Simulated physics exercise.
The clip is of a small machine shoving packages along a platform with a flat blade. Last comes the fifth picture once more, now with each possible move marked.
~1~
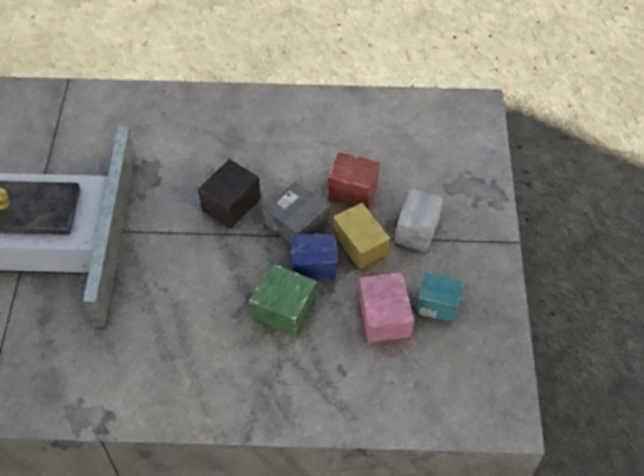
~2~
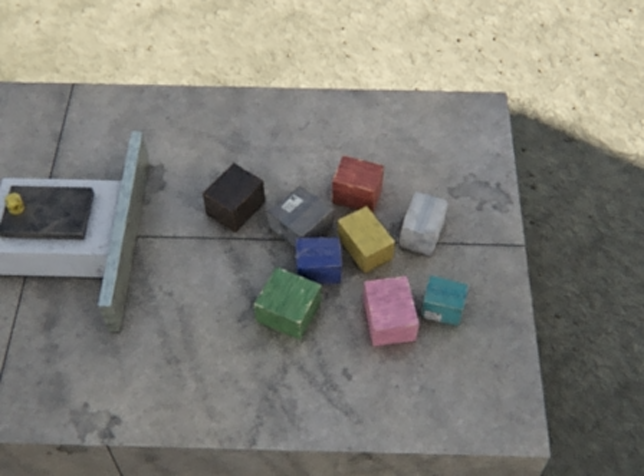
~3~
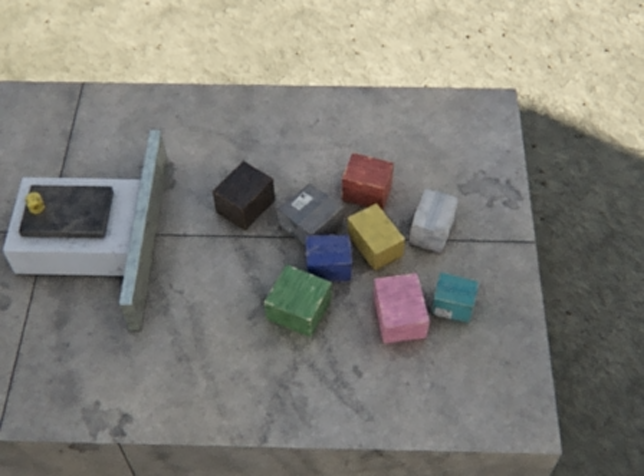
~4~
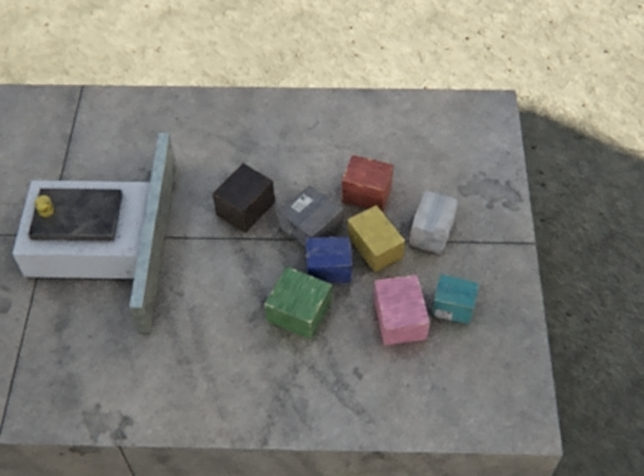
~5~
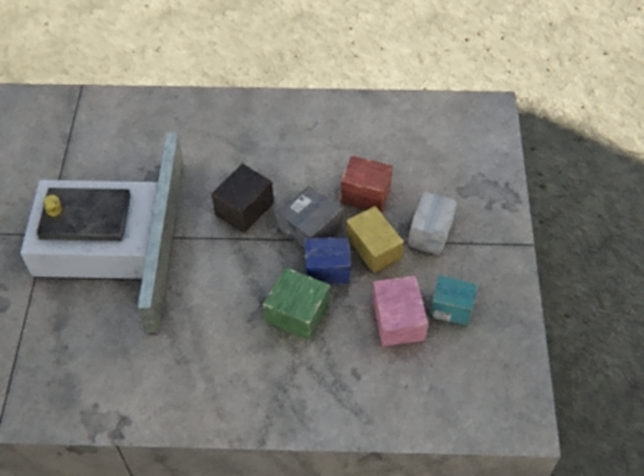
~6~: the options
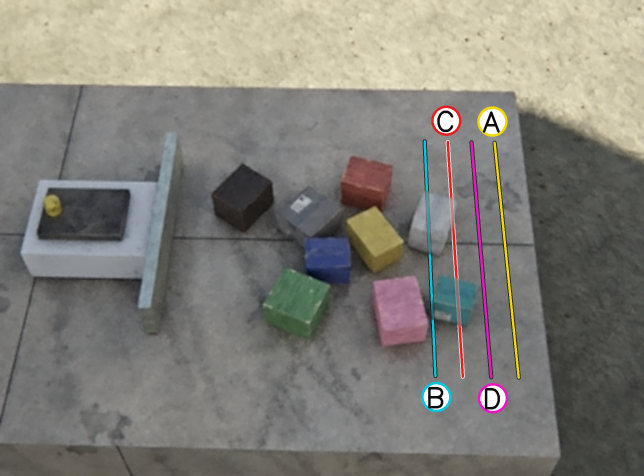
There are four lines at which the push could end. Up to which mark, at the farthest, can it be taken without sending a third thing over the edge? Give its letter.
C is the last line within the limit.
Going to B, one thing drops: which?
The turquoise parcel.
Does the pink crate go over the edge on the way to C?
By then, no.
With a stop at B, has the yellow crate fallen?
By then, no.
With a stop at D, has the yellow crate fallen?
By then, yes.
On the marked copy, A at (506, 250); B at (430, 248); C at (455, 249); D at (480, 249).
Following C. Soon after the start, robot (197, 215); black crate (296, 186); yellow crate (379, 242).
Later, robot (304, 217); turquoise parcel (492, 300); white parcel (460, 220).
In the end, robot (385, 219); white parcel over the edge; turquoise parcel over the edge; two fallen.
As for the rest, A drops five; B is within the limit but short; D drops five.
